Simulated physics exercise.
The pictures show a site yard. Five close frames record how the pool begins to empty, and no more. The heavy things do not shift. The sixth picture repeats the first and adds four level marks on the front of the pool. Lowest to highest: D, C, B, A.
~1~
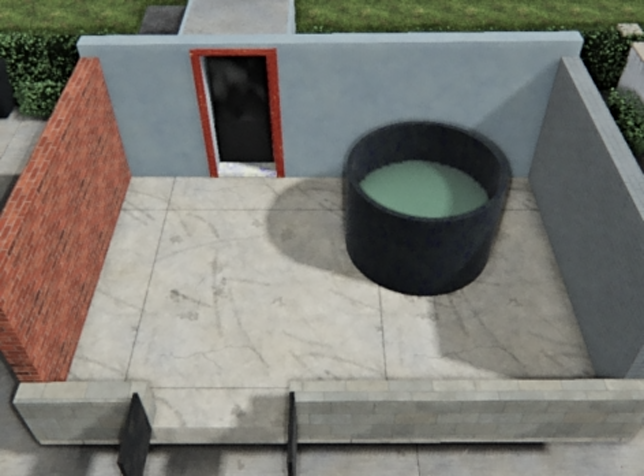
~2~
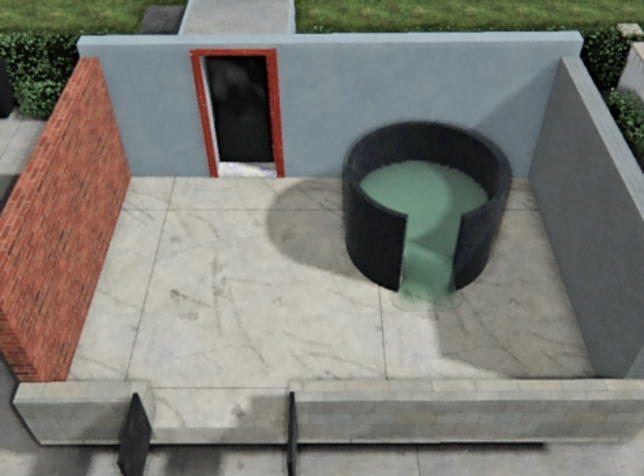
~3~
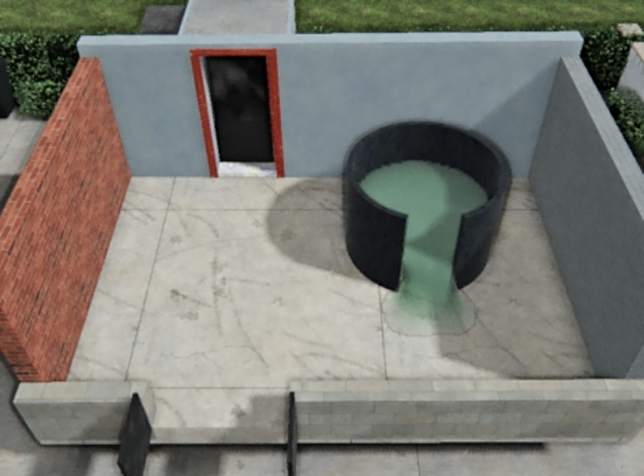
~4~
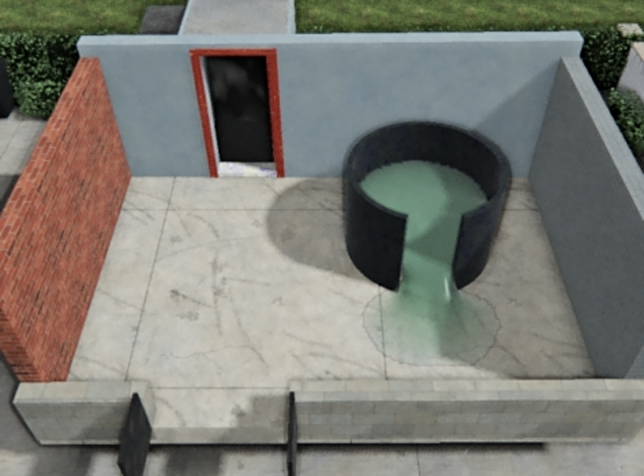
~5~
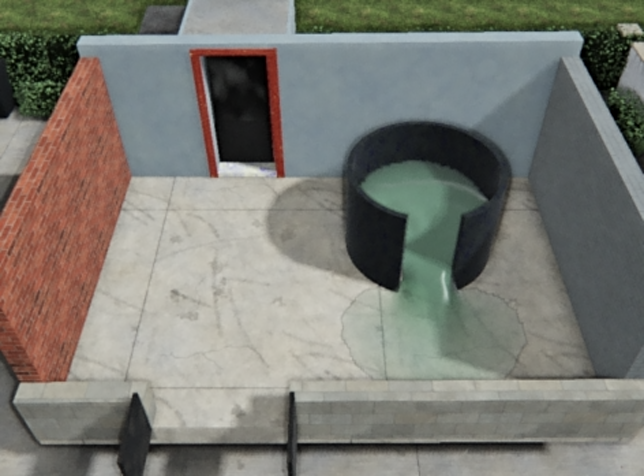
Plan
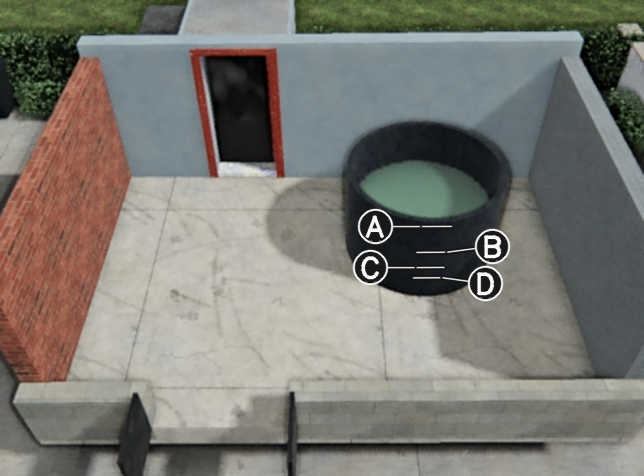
At the start, greenish water sits still in a round dark pool inside a walled yard with a red-framed doorway. A gap then appears in the pool's front side, and water pours through it onto the pale paving, spreading in a widening, thin puddle across the ground in front.
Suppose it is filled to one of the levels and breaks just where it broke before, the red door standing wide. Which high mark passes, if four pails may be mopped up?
Level B just does it.
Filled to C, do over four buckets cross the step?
No.
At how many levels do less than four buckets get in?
Three of them.
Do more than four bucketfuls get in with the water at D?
No, that is safe.
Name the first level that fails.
That would be A.
On the marked copy, A at (435, 226); B at (431, 252); C at (429, 267); D at (427, 277); from the bottom up D, C, B, A.
Choosing A, about 9 bucketfuls get in.
Choosing B, a bucket or two gets in.
Choosing C, nothing gets over.
Choosing D, nothing gets over.
